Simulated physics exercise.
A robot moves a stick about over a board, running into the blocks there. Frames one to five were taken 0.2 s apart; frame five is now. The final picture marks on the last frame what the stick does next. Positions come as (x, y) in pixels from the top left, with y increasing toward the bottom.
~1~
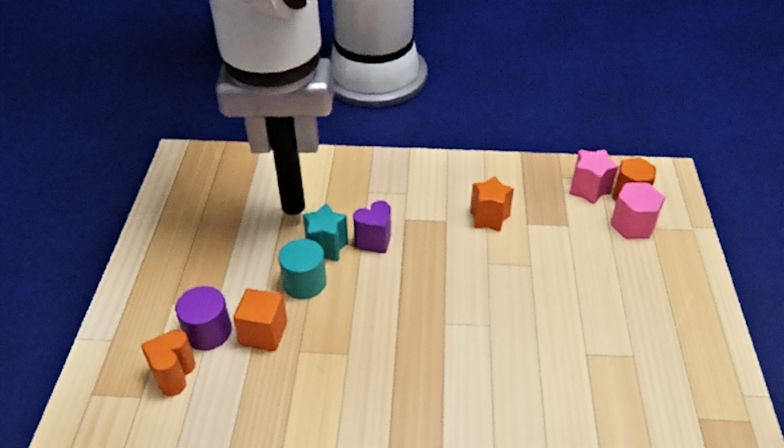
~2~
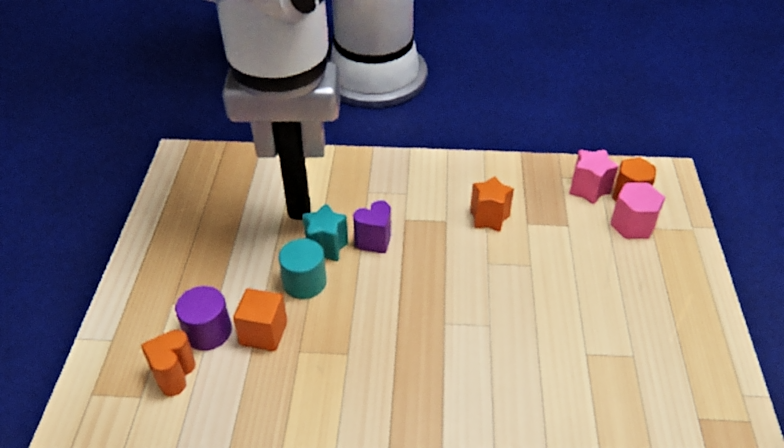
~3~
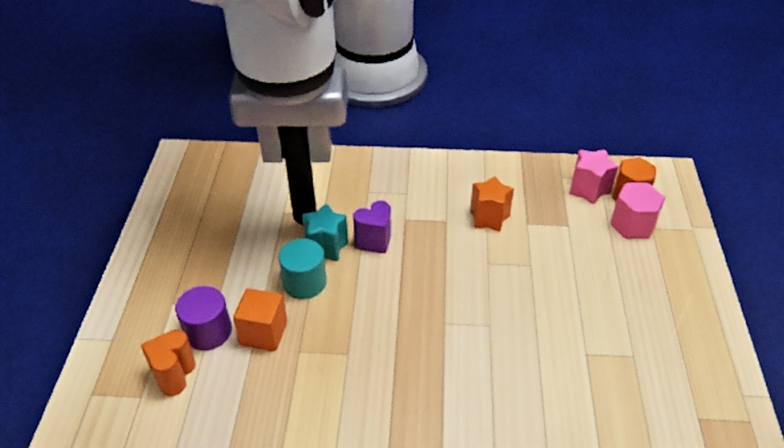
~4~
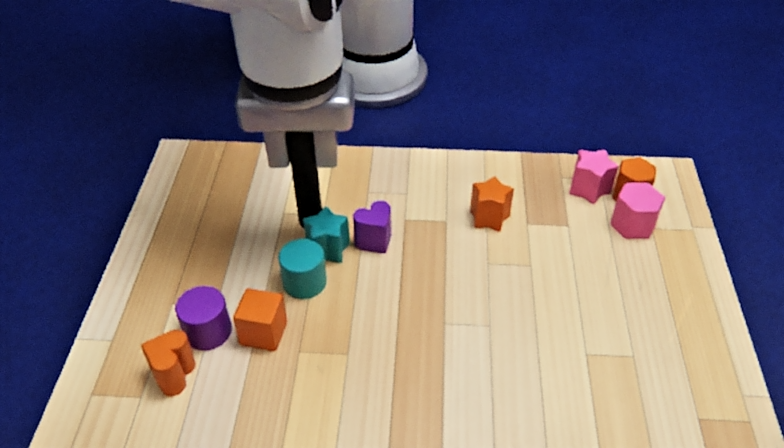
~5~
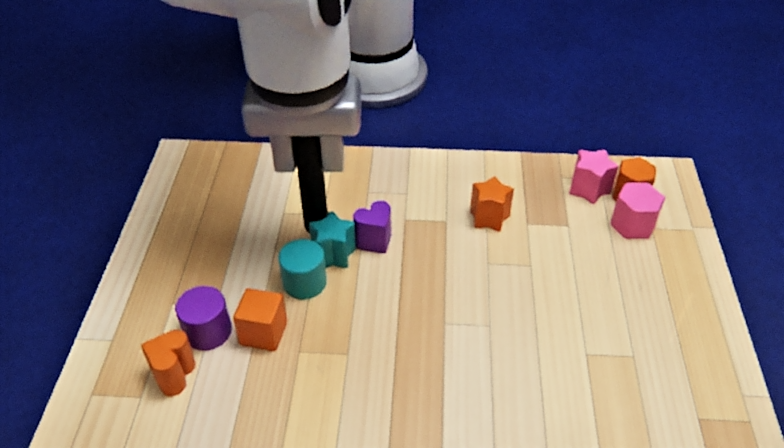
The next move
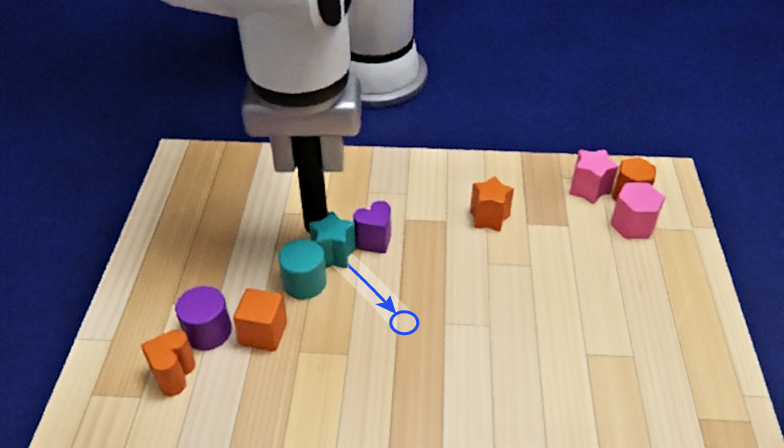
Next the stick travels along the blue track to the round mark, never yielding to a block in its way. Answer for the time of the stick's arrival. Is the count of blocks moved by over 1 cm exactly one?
Yes, I think so.
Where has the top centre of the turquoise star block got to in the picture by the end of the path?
Top centre: (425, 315).
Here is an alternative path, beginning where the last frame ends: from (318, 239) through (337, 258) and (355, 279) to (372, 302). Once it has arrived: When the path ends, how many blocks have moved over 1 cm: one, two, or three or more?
I'd put the number at one.
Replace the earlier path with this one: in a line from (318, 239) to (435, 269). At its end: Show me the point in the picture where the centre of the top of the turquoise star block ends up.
My best guess is (361, 246).
The line goes from (318, 239) over (361, 277) to (404, 323).
What follows on the original path. One third of the way, stick (346, 252); turquoise star block (362, 253).
Two thirds of the way, stick (376, 280); turquoise star block (394, 283).
At the end, stick (404, 311); turquoise star block (425, 315); purple heart unmoved.
